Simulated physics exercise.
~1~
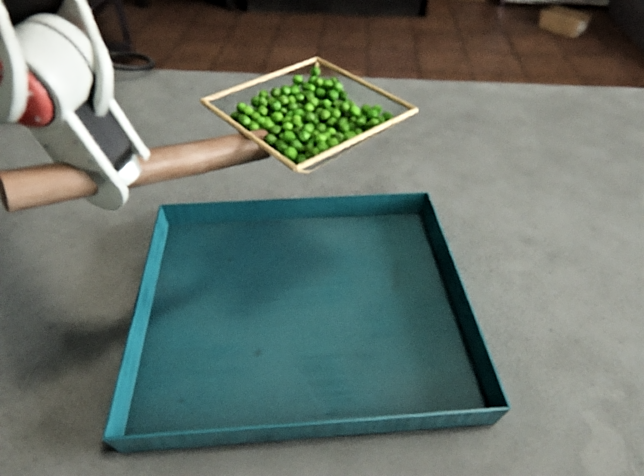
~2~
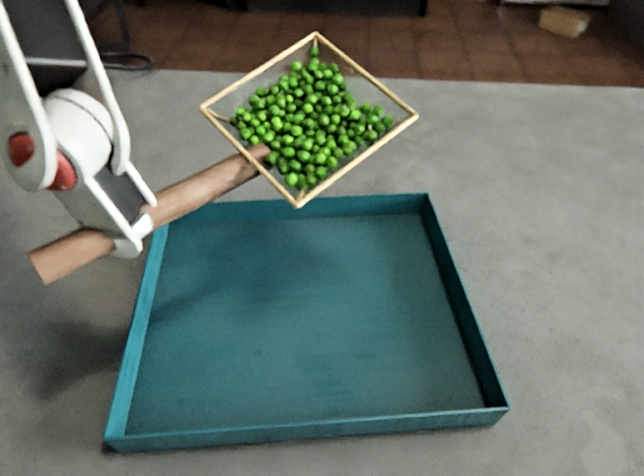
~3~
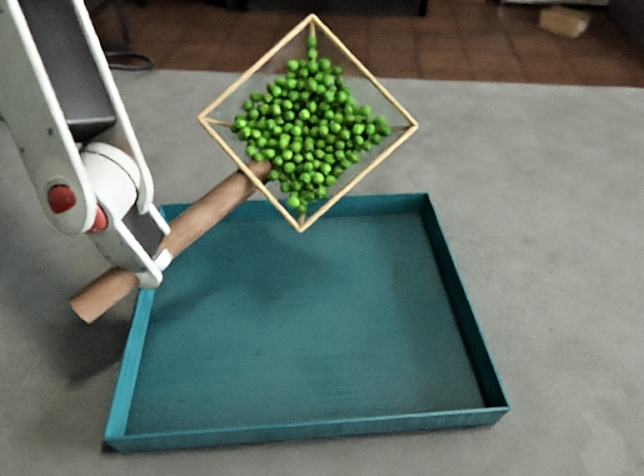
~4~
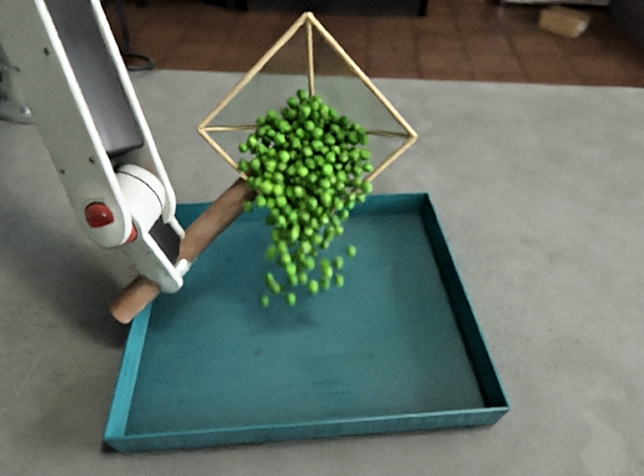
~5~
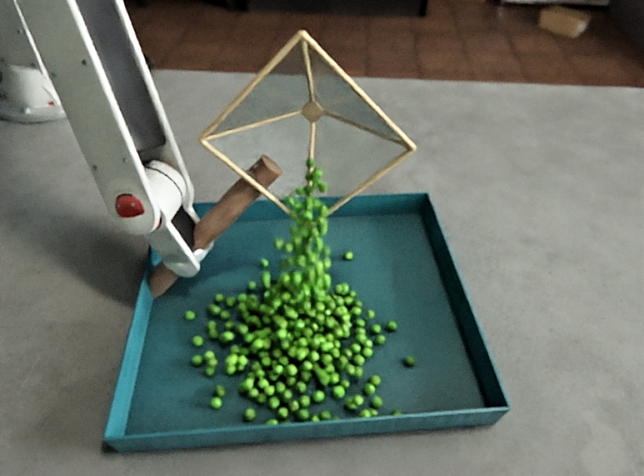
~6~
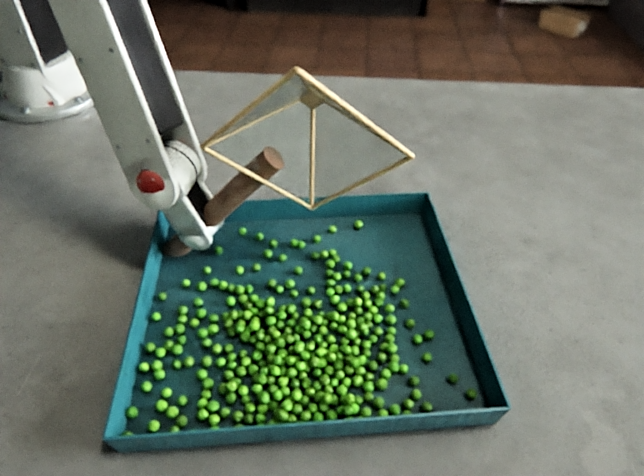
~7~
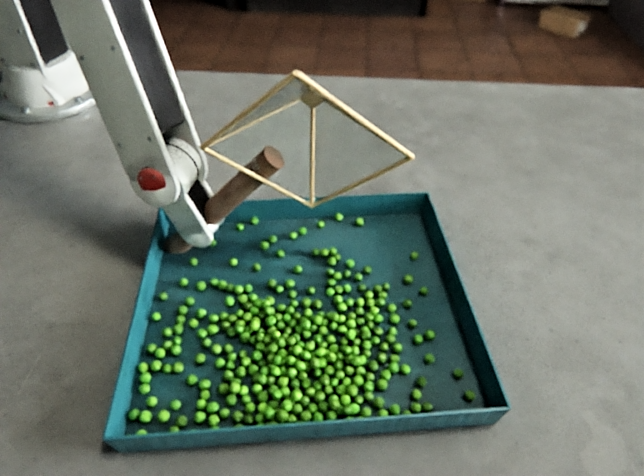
On a gray surface, a robot arm tips a wood-edged, clear-sided scoop of green peas above a teal tray until the peas pour down and scatter across the bottom, leaving the scoop empty and tilted over the tray's far side.
